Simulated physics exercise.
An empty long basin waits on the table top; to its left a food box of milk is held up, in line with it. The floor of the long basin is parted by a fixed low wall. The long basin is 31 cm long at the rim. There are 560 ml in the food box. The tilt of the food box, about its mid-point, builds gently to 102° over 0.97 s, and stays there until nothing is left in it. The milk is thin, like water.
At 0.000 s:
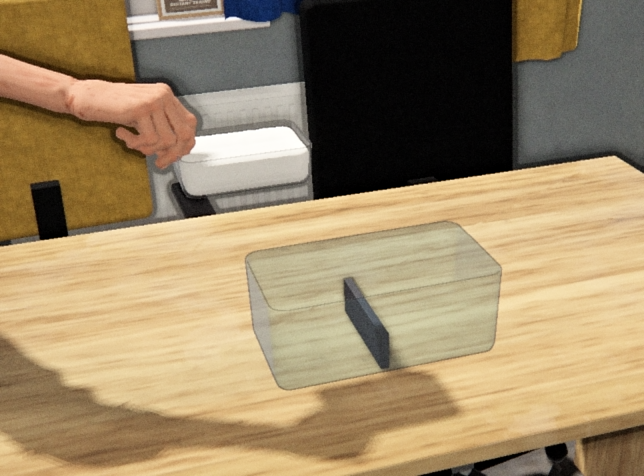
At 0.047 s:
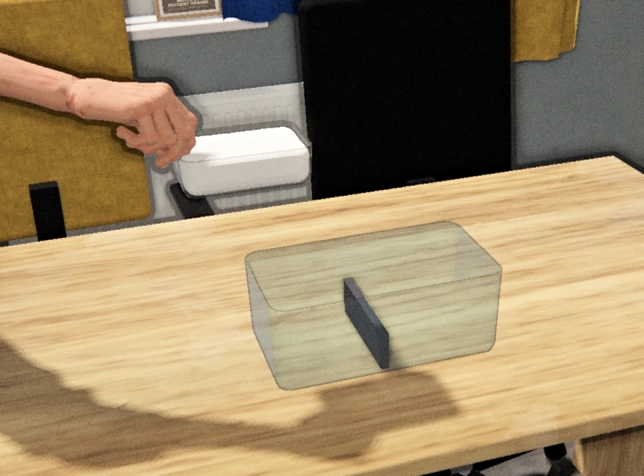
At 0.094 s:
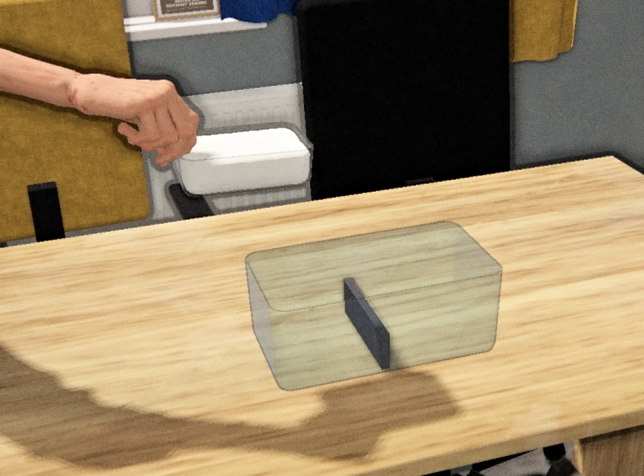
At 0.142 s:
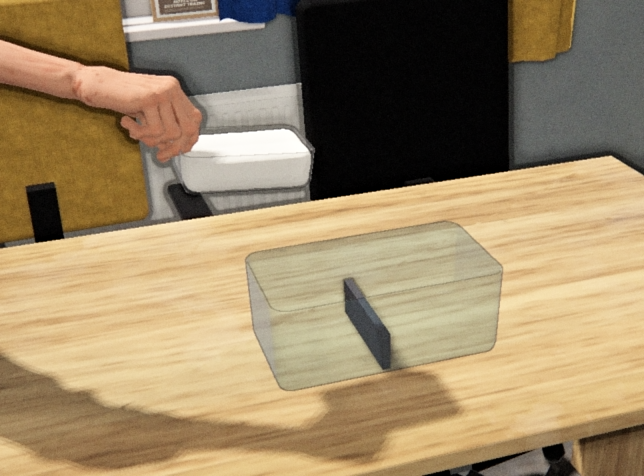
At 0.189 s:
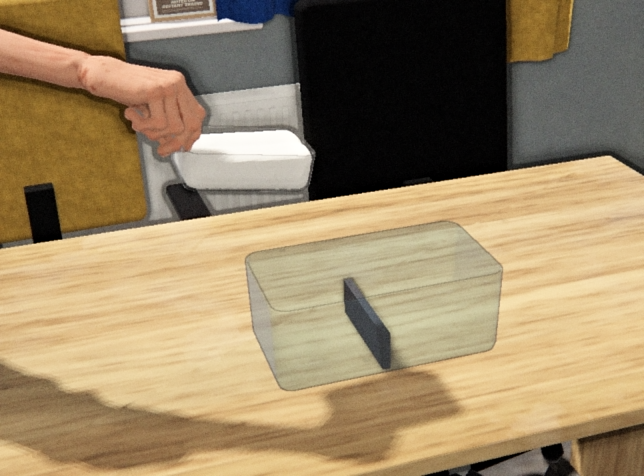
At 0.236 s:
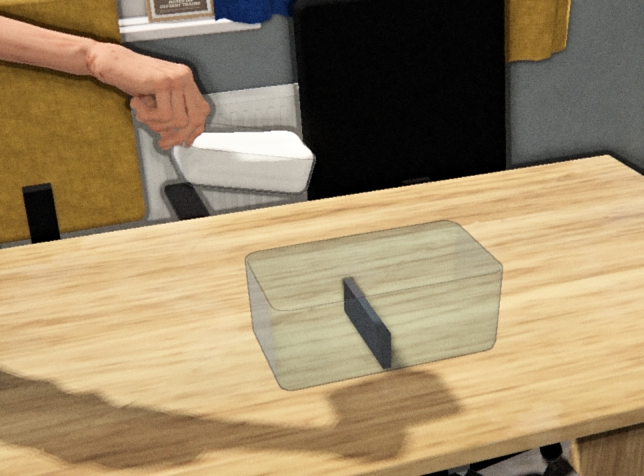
Over a wooden table top, a hand held a white food box up to the left of an empty clear basin with a dark wall inside, then gently tilted the box slightly rightward.
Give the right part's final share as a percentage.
About 51 per cent.
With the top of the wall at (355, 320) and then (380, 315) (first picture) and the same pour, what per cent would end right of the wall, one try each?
In turn about 70 and 25 per cent.
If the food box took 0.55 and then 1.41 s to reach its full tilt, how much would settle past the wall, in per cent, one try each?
First 20, then 50 per cent.
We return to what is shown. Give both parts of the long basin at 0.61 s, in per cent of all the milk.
Near 12 on the left, 20 on the right.
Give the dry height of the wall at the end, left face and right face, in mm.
Left about 42 mm, right about 42 mm.
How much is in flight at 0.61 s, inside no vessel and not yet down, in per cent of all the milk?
Near 54 in a hundred.
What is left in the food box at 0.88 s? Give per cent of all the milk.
Near 3 in a hundred.
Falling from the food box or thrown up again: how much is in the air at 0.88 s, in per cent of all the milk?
Some 4 per cent.
After 0.61 s the tilt is 70° and 15 per cent is still to pour, 12 is left of the wall and 19 right of it.
After 0.88 s the tilt is 100° and 3 per cent is still to pour, 42 is left of the wall and 50 right of it.
After 1.16 s the tilt is 102° and 0 per cent is still to pour, 47 is left of the wall and 50 right of it.
After 1.47 s the tilt is 102° and 0 per cent is still to pour, 47 is left of the wall and 51 right of it.
In the end 47 per cent lies left of the wall, 51 right of it and 2 outside.
